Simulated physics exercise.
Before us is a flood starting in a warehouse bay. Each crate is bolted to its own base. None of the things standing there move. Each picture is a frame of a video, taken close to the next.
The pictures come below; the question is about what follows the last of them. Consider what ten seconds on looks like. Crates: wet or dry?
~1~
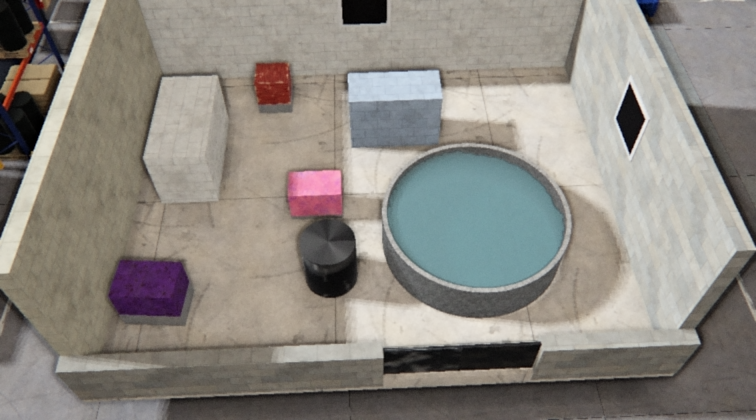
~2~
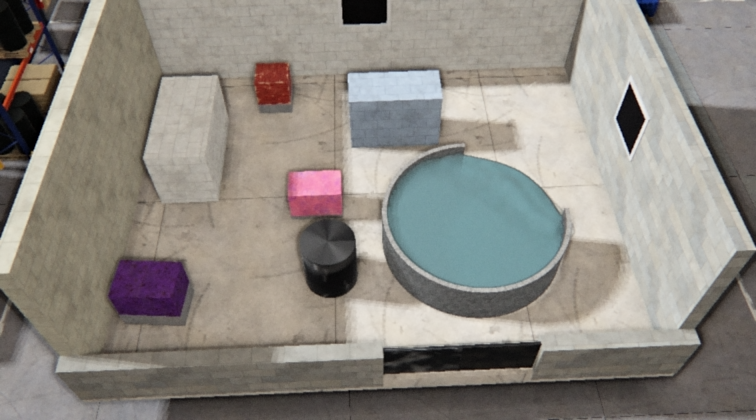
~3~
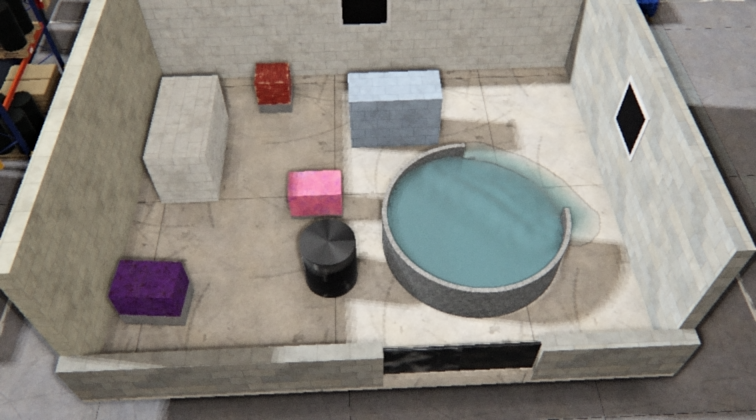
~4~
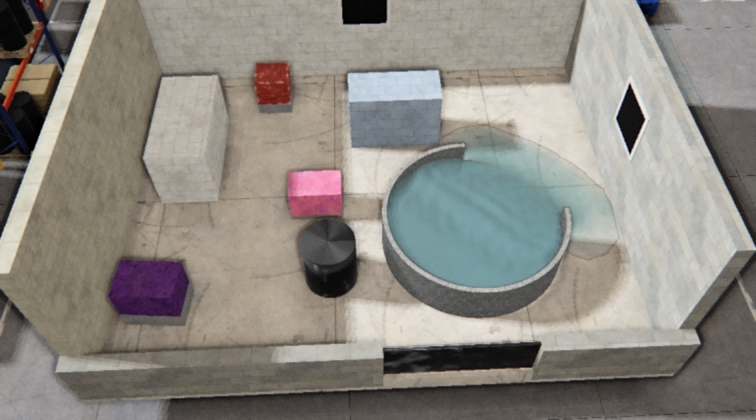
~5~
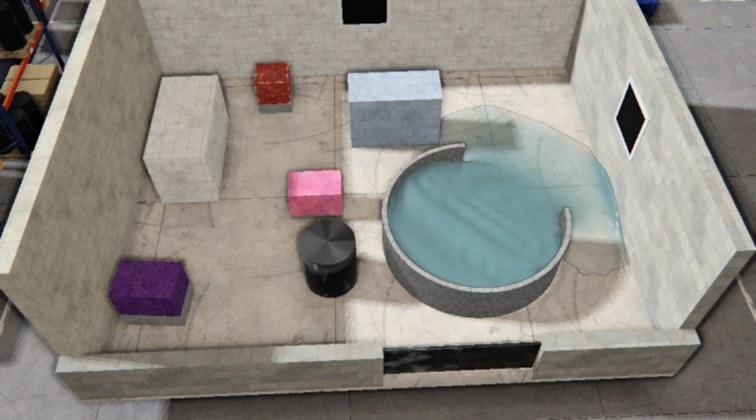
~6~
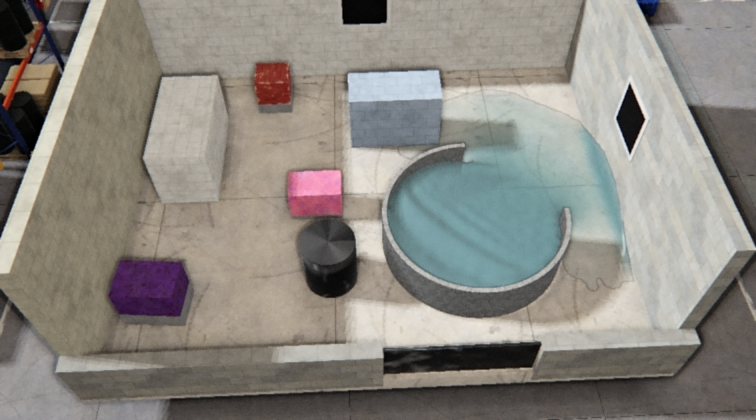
The purple crate will be left dry; the red crate will be left wet; the pink crate will be left wet.
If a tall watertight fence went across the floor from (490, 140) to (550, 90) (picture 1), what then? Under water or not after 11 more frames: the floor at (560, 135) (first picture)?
My call: Soaked.
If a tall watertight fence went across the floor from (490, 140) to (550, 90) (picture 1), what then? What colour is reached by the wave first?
I say the red-painted one.
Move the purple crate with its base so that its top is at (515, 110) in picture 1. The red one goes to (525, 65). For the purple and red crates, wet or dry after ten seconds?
Looks like the purple crate gets reached and the red crate gets reached.
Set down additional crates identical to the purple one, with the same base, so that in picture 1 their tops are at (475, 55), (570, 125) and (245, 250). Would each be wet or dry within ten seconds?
Respectively: Is reached, is reached and comes through fine.
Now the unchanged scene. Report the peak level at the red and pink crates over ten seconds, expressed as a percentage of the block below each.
Close to 210 per cent, and close to 160 per cent, in that order.
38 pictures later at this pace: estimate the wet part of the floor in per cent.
About 90 in a hundred.
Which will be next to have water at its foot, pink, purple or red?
My pick is the red crate.
A moment on, water covers 30 % of the floor; the purple crate not reached, the red crate not reached, the pink crate not reached.
Next, water covers 30 % of the floor; the purple crate not reached, the red crate not reached, the pink crate not reached.
Then, water covers 45 % of the floor; the purple crate not reached, the red crate water round its plinth, the pink crate not reached.
Later, water covers 90 % of the floor; the purple crate water round its plinth, the red crate water round its plinth, the pink crate water round its plinth.
In the end, water covers 100 % of the floor; the purple crate stayed above the water, the red crate was topped, the pink crate was topped.
